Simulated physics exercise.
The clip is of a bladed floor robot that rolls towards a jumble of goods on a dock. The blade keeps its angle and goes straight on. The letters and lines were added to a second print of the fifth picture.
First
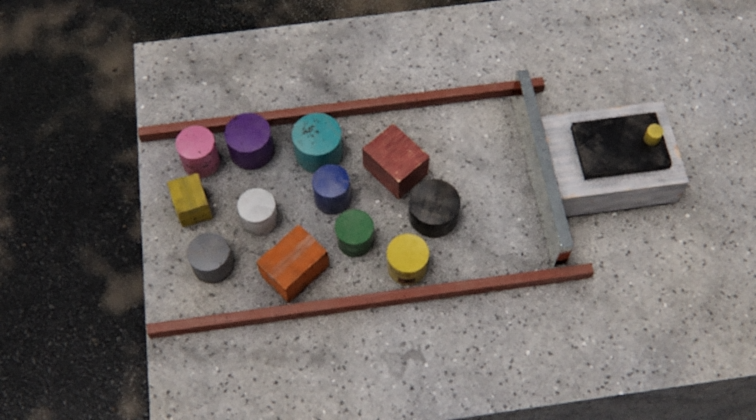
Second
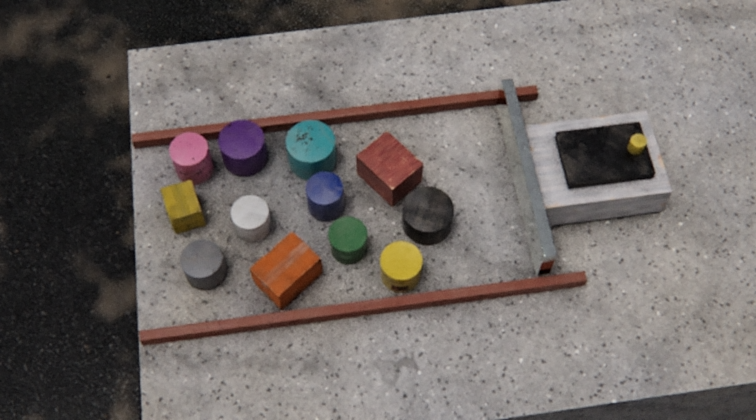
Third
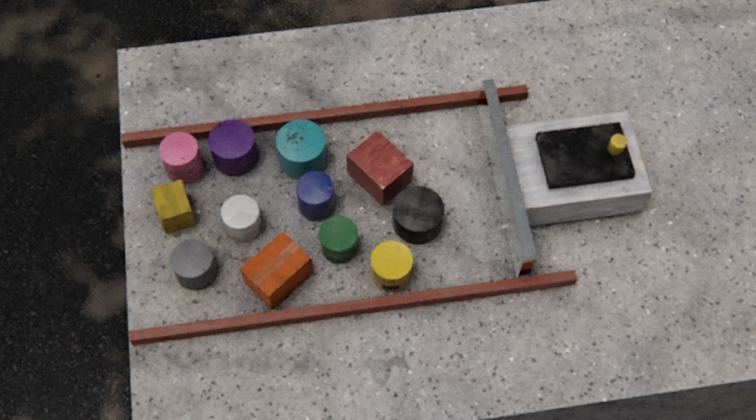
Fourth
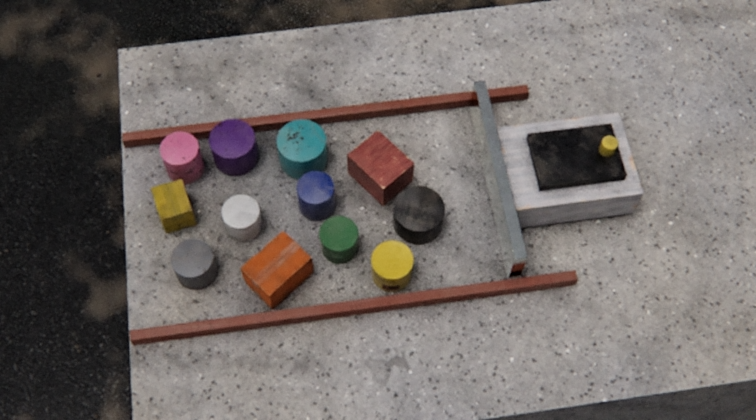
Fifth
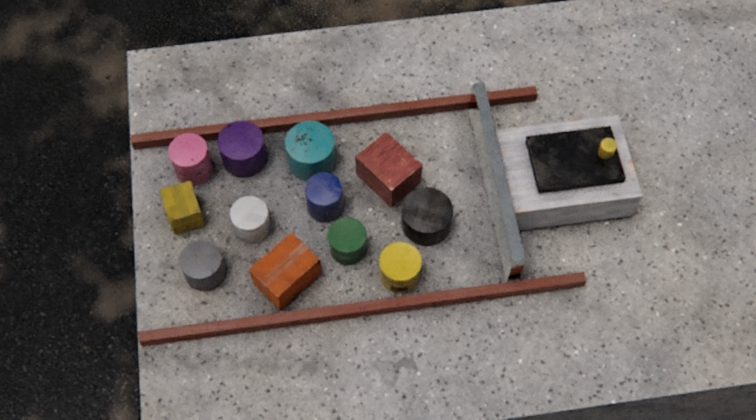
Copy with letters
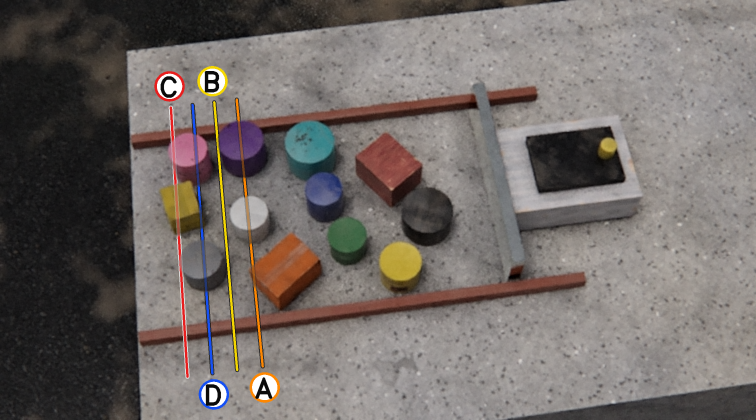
On a speckled concrete slab, a bladed machine edging left between two red rails towards colourful canisters and boxes sitting still.
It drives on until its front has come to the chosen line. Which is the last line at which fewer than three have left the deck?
At A, and not beyond.
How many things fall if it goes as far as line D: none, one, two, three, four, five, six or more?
By then, six or more.
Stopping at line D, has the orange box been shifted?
By then, yes.
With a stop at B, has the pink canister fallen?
Yes.
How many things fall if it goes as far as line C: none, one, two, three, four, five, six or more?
By then, six or more.
On the copy, A at (249, 224); B at (225, 227); C at (179, 233); D at (202, 230).
On A. First, robot (480, 170); yellow pail (393, 269); green pail (342, 244).
Then, robot (391, 182); pink canister (158, 161); purple canister (200, 152).
Finally, robot (322, 190); pink canister over the edge; grey canister over the edge; two fallen.
By contrast, B drops four; C drops eight; D drops eight.
